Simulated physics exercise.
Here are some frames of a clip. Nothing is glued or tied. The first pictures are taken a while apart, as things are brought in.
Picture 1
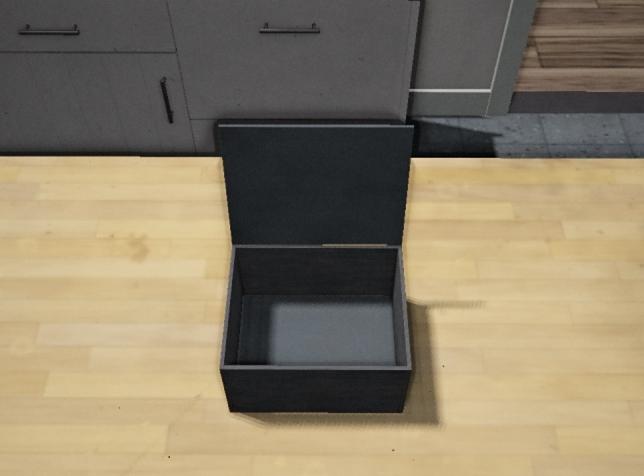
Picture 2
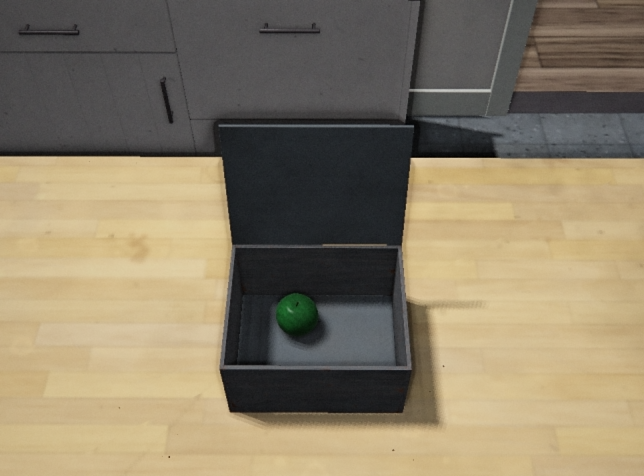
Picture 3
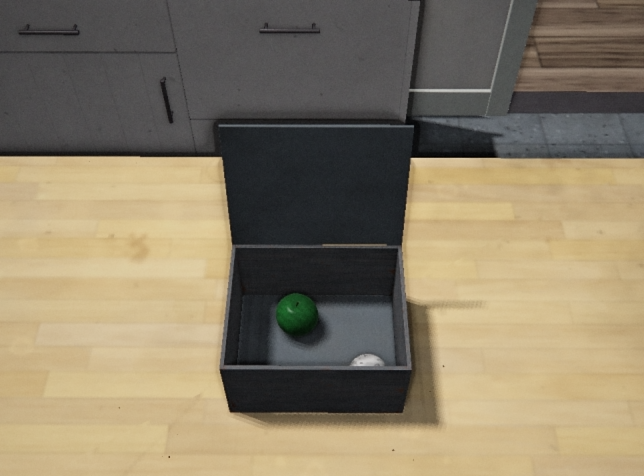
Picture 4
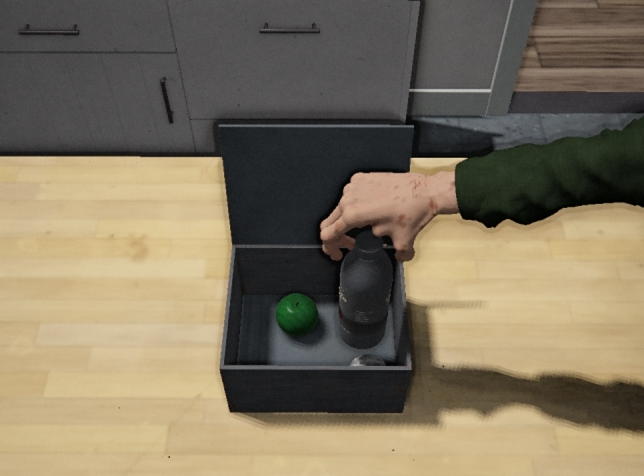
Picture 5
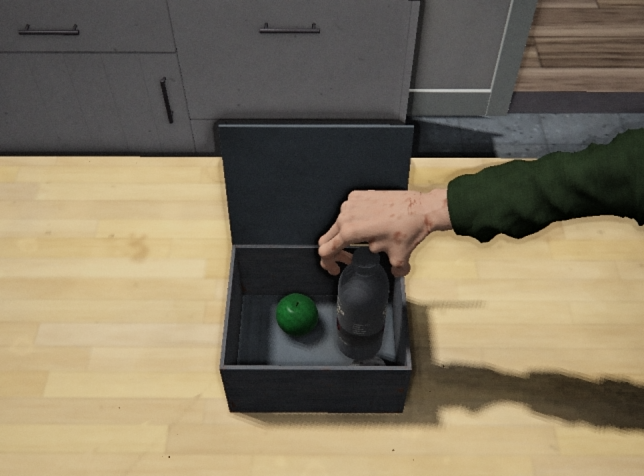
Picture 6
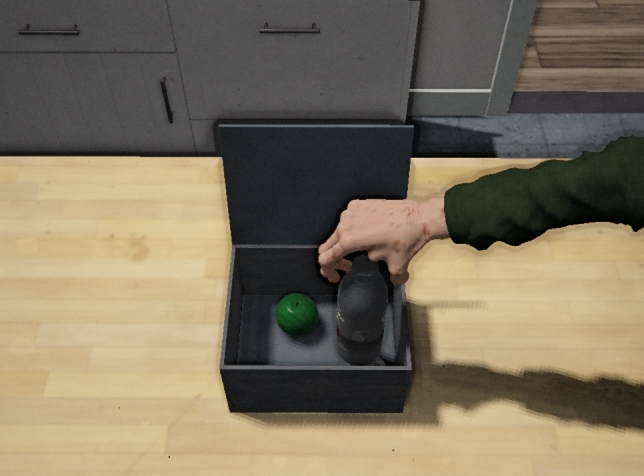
A hand in a dark green sleeve reaches in from the right over an open black box with a raised lid, on a pale wooden counter before grey cabinets, seen from above by a still camera. The box is empty at first, then a green apple appears inside at left and a small whitish object at front right. The hand lowers a dark grey bottle upright into the right side, beside the unmoving apple.
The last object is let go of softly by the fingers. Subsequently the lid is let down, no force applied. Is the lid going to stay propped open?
No, it closes.
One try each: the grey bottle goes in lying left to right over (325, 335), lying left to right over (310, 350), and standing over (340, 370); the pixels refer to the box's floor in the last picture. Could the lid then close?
First try: The lid comes all the way down; second try: It comes all the way down; third try: It comes all the way down.
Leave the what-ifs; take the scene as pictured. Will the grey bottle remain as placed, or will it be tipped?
Observation: It tilts over.
Then, 0.50 s on from there, grey bottle turned 56° from how it was put near (316, 306); green apple shifted a little.
Then, 1.30 s on from there, lid 79° above the rim; grey bottle on its side near (307, 363); green apple shifted about its own width; white ball shifted a little.
Then, 1.90 s on from there, lid 26° above the rim; grey bottle on its side near (307, 363); green apple shifted about its own width; white ball shifted a little.
In the end, lid shut; toppled in the box, grey bottle; moved from the start, green apple; white ball unmoved. At the end, from the last picture's camera, grey bottle near (307, 363).
